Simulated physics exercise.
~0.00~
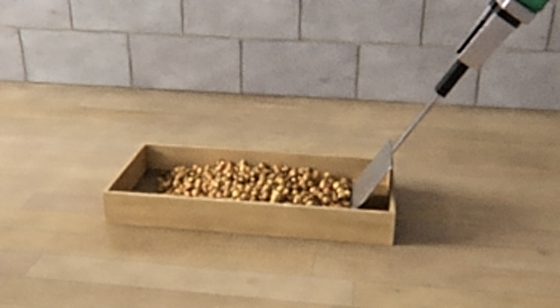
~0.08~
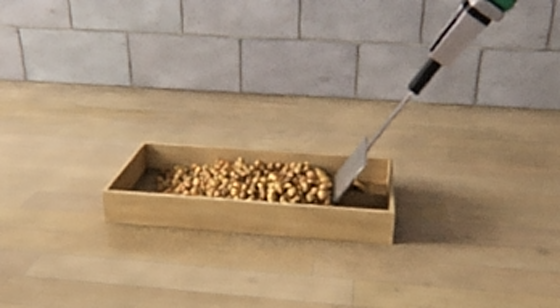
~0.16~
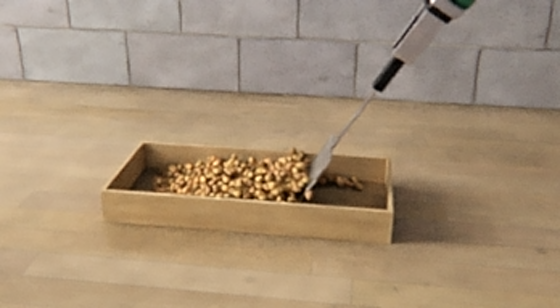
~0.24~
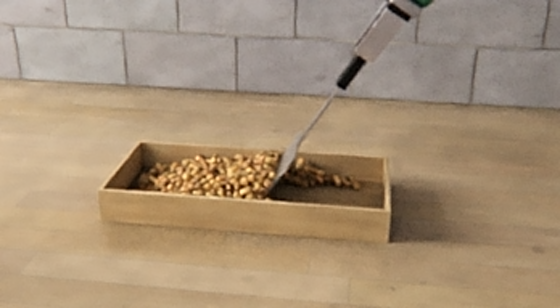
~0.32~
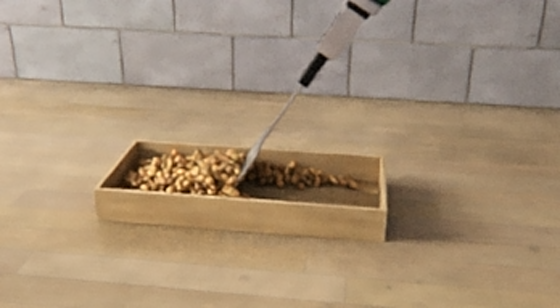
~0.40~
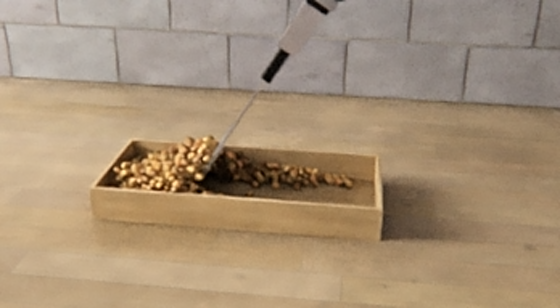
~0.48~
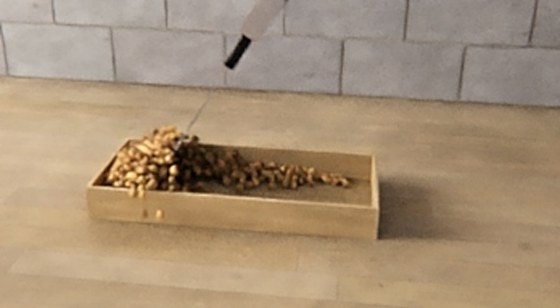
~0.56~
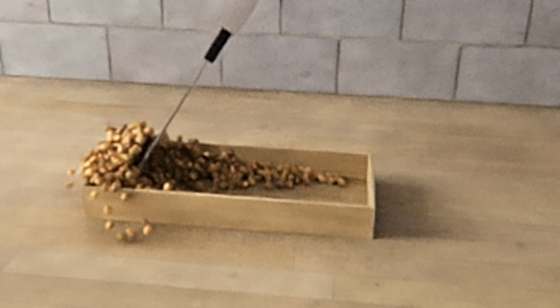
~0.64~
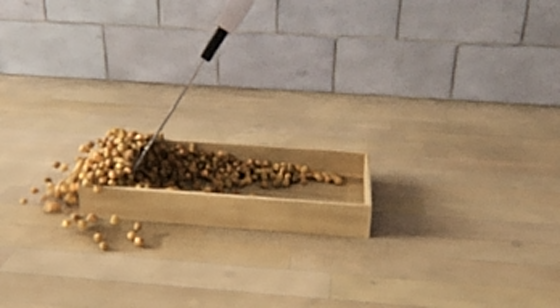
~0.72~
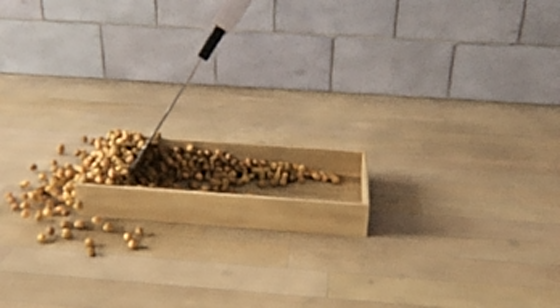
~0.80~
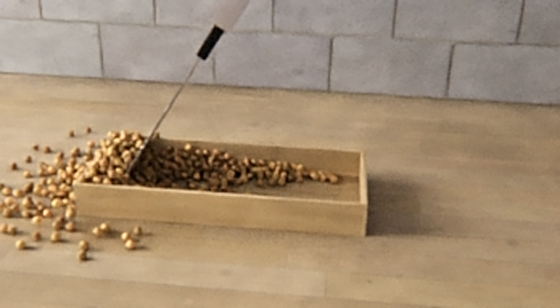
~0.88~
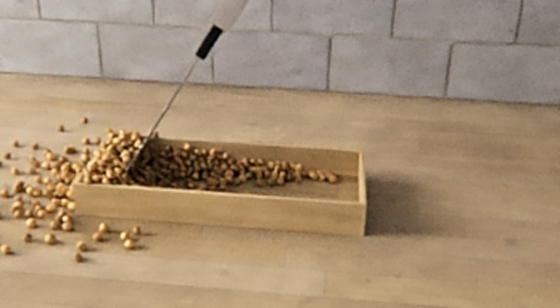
A shallow wooden tray of dried chickpeas sat on a wooden surface while a robot's turner pushed them leftward into a growing heap, until many spilled over the left end and scattered on the tabletop, with the blade resting against the remaining pile.
